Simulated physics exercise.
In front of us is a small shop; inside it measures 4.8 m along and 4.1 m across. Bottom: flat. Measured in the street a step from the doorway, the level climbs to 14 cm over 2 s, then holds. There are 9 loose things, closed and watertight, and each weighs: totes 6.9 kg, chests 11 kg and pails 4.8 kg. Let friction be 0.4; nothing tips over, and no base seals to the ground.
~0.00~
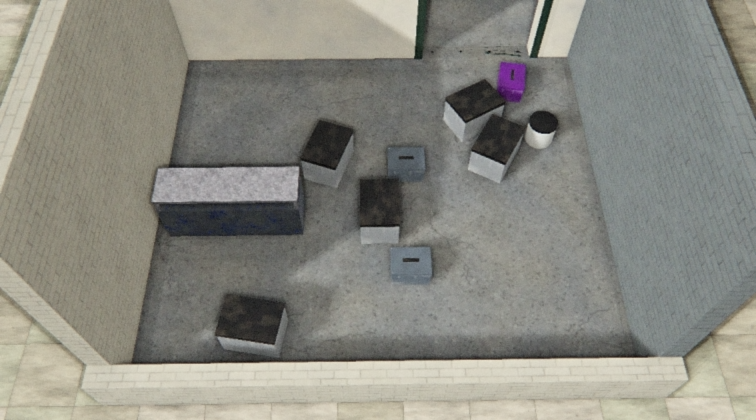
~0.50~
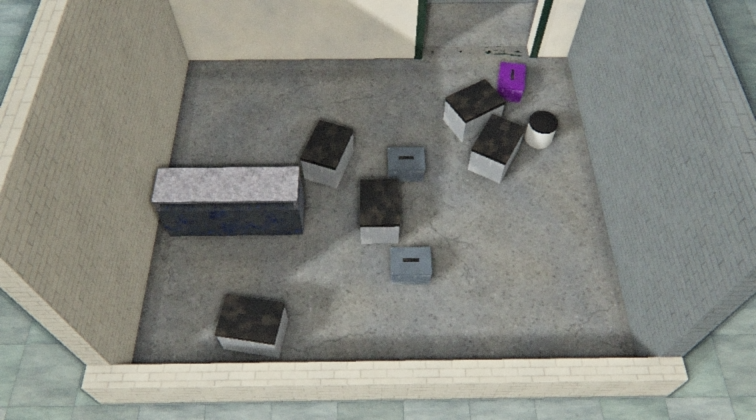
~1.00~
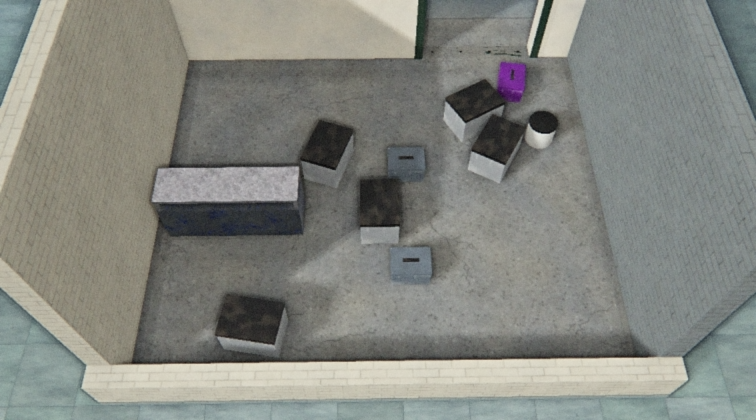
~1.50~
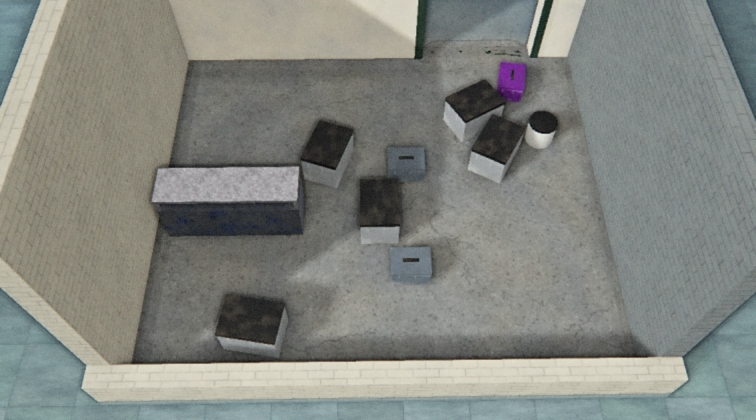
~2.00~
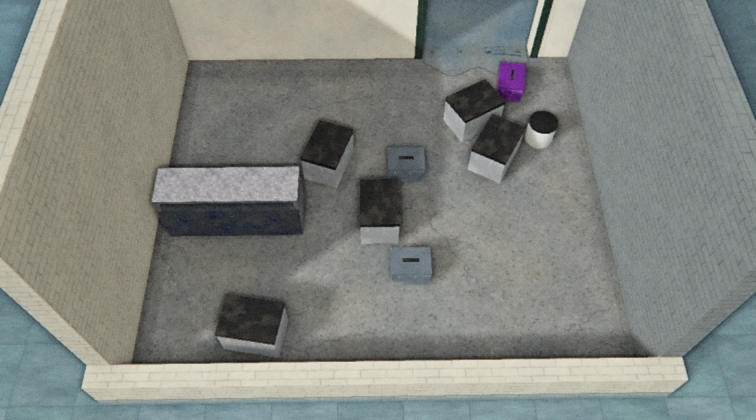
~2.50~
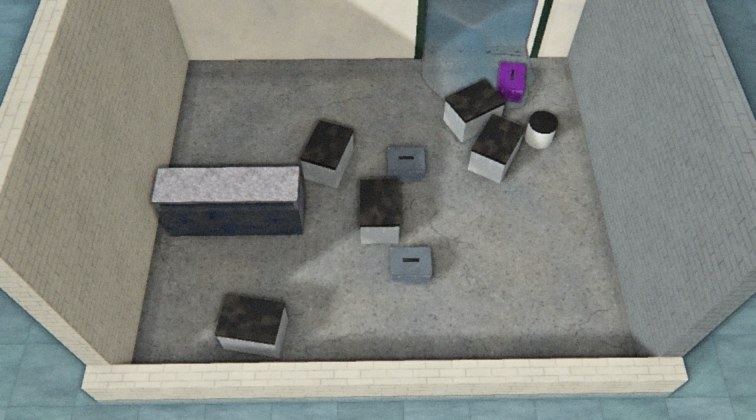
To begin with, a small walled shop seen from above holds scattered dark-topped chests, two grey totes, a purple tote and a pail on a dry grey floor. Bluish water then covers the paving outside, and finally a thin sheet spreads in through the doorway near the purple tote, while nothing inside shifts.
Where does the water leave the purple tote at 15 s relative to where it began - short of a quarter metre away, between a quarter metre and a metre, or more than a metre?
It's going to be taken off.
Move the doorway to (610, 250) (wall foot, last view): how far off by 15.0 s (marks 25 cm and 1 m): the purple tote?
The purple tote would stay roughly in place.
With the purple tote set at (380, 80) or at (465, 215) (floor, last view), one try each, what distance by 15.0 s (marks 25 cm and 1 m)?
Respectively, it sits tight and ends up distant.
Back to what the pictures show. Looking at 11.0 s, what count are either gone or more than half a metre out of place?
6.
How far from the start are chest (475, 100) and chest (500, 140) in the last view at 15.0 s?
The first is 300 cm from its start, the second 350 cm.
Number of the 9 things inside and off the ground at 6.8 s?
Of them, 0.
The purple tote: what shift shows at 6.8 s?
I'd guess some 250 cm by then.
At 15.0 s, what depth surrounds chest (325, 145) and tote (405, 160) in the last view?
First about 5 cm, second about 6 cm.
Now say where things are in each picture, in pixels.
The first frame shows the purple tote at (512, 75), on the bottom; water covers 0.0 m2; 0 of 9 have shifted.
The second frame shows the purple tote at (512, 75), on the bottom; 0.0 m2 under water; 0 of 9 have shifted.
The third frame shows the purple tote at (512, 75), on the bottom; water covers 0.0 m2; 0 of 9 have shifted.
The fourth frame shows the purple tote at (512, 75), on the bottom; water covers 0.0 m2; 0 of 9 have shifted.
The fifth frame shows the purple tote at (512, 75) rests on the ground; 0.2 m2 under water; 0 of 9 have shifted.
The sixth frame shows the purple tote at (512, 75), on the bottom; 0.8 m2 under water; 0 of 9 have shifted.
After 3.5 s the purple tote is near (550, 99), 0.5 m from its start, aground; 0 afloat.
After 6.8 s the purple tote is near (588, 264), 2.6 m from its start, aground; 0 afloat.
After 11.0 s the purple tote is near (570, 314), 3.1 m from its start, afloat; 6 afloat.
After 15.0 s the purple tote is near (407, 317), 3.4 m from its start, afloat; 7 afloat.
